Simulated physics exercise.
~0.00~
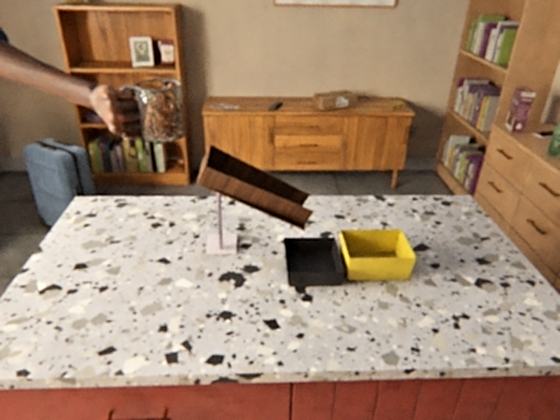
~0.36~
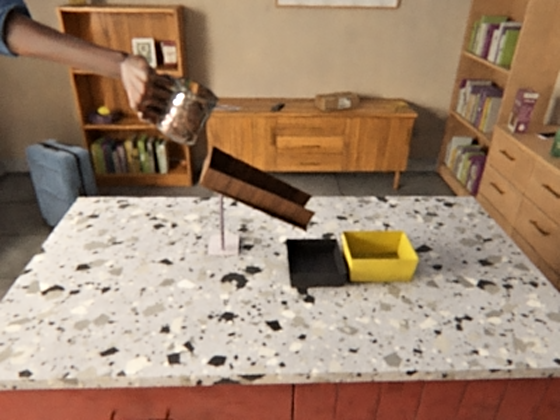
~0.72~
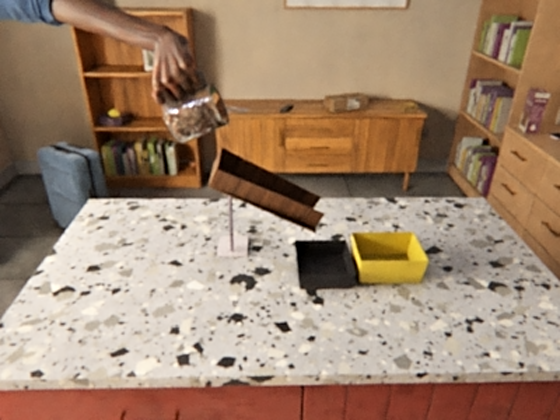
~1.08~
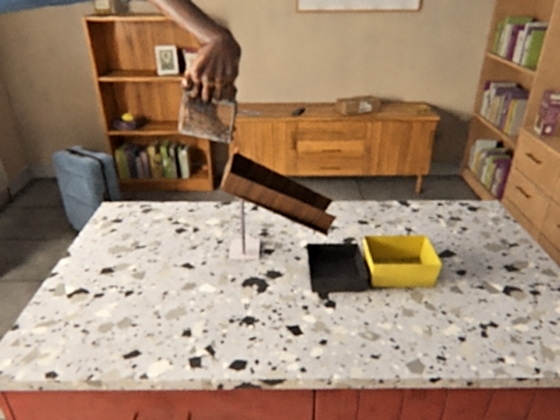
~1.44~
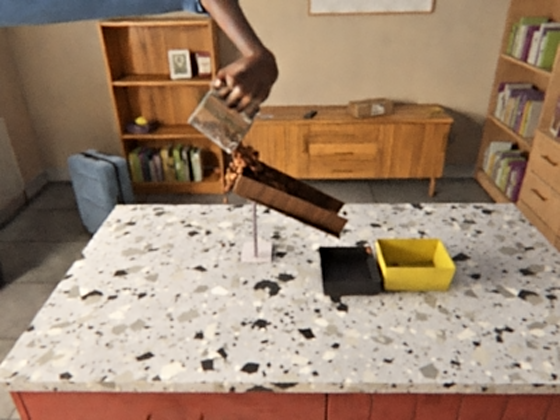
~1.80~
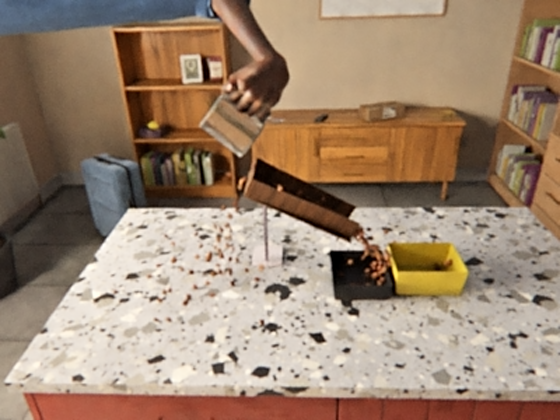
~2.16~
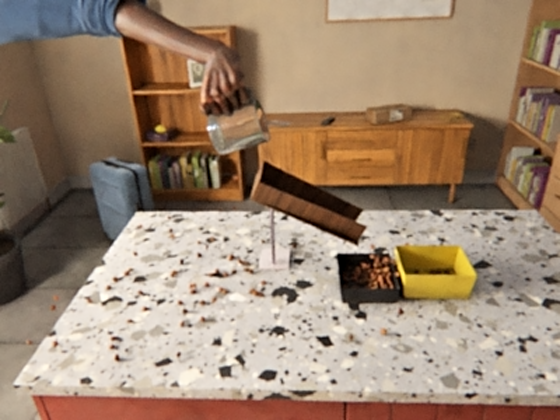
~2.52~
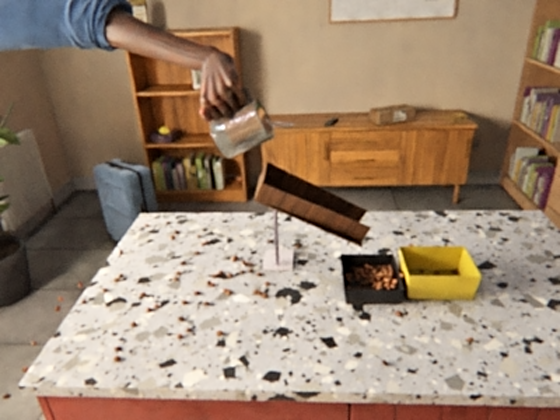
A hand brings a clear cup of brown kibble in from the left, above a speckled table where a fixed wooden chute slopes down to the right toward a black tin and a yellow tin. The hand tips the cup over the chute's upper end, and the pieces start tumbling out. They slide down the chute and pour mostly into the black tin, while others spill onto the tabletop at the left. The hand then turns the emptied cup partway back and holds it there. Finally, most of the kibble lies in the black tin, many pieces are scattered across the table, and a few sit in the yellow tin.
